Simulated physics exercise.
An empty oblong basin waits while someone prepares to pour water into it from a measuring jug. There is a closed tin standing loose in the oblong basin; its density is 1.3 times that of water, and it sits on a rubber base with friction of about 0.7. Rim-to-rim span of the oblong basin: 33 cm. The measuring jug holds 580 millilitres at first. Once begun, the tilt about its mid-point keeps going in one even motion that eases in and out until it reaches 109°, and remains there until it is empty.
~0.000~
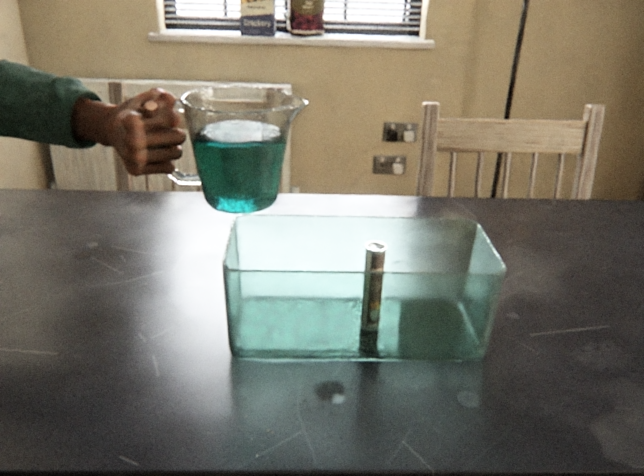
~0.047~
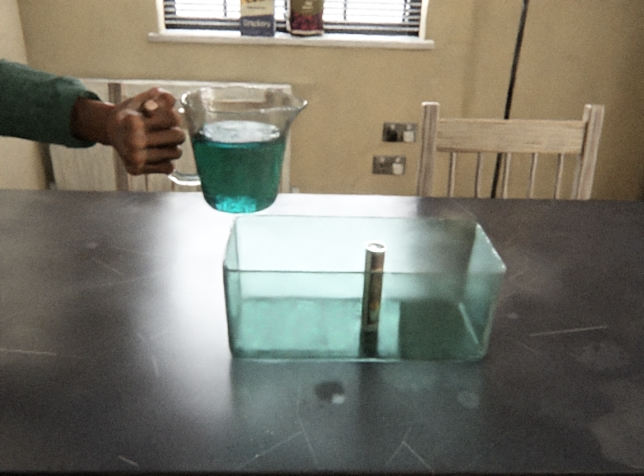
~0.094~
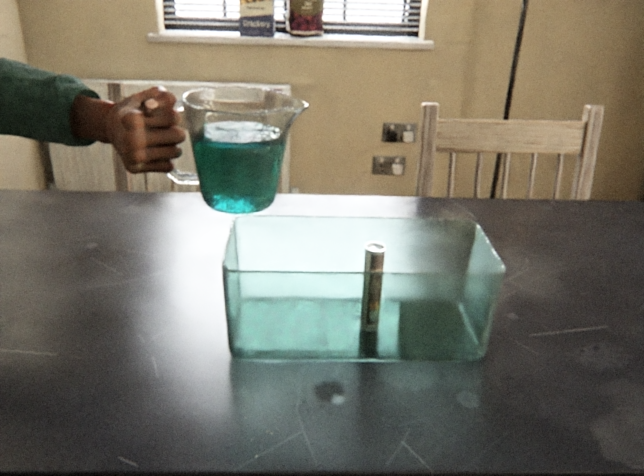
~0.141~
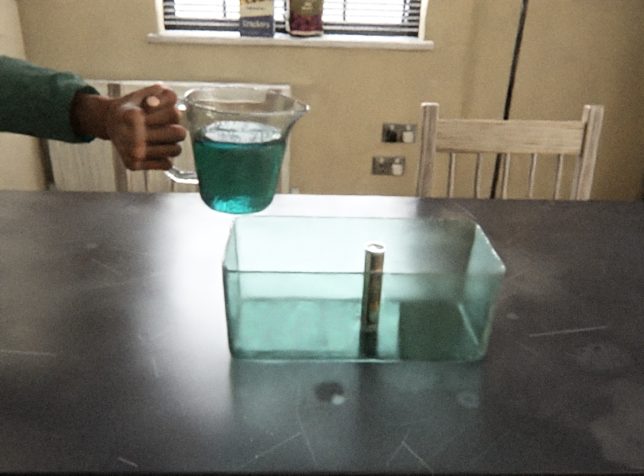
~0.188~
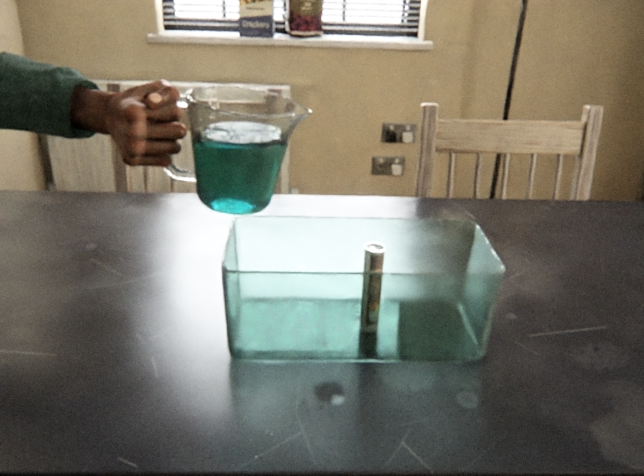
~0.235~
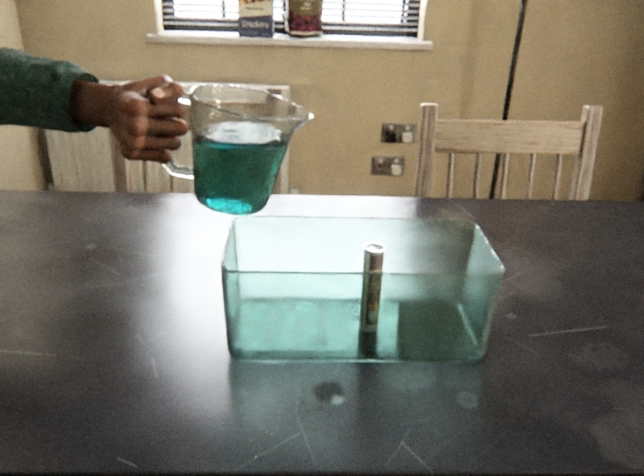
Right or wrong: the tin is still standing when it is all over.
Wrong, it has gone over.
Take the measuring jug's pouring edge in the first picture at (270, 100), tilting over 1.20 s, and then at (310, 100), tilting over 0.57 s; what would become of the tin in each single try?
The tin stays vertical the first time and stays vertical the second time.
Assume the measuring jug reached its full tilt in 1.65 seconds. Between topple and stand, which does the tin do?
Outcome - the tin comes down.
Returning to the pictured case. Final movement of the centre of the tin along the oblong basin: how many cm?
Shift of tin centre: Approx. 8.0 cm.
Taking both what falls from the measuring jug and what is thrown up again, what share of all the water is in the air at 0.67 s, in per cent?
My guess is roughly 12 %.
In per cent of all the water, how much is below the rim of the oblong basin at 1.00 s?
I'd put it at roughly 68 per cent.
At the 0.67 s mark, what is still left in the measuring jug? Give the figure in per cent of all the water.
Still held: Roughly 86 % of the total.
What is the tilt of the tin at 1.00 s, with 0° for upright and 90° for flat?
It sits at roughly 5°.
Then, 0.67 s in, the tilt is 65° and 86 per cent is still to pour; the tin stands where it began.
Then, 1.00 s in, the tilt is 101° and 20 per cent is still to pour; the tin leans 5°.
Then, 1.33 s in, the tilt is 109° and 0 per cent is still to pour; the tin leans 40°.
Then, 1.70 s in, the tilt is 109° and 0 per cent is still to pour; the tin lies on its side.
Finally, the tin lies on its side.
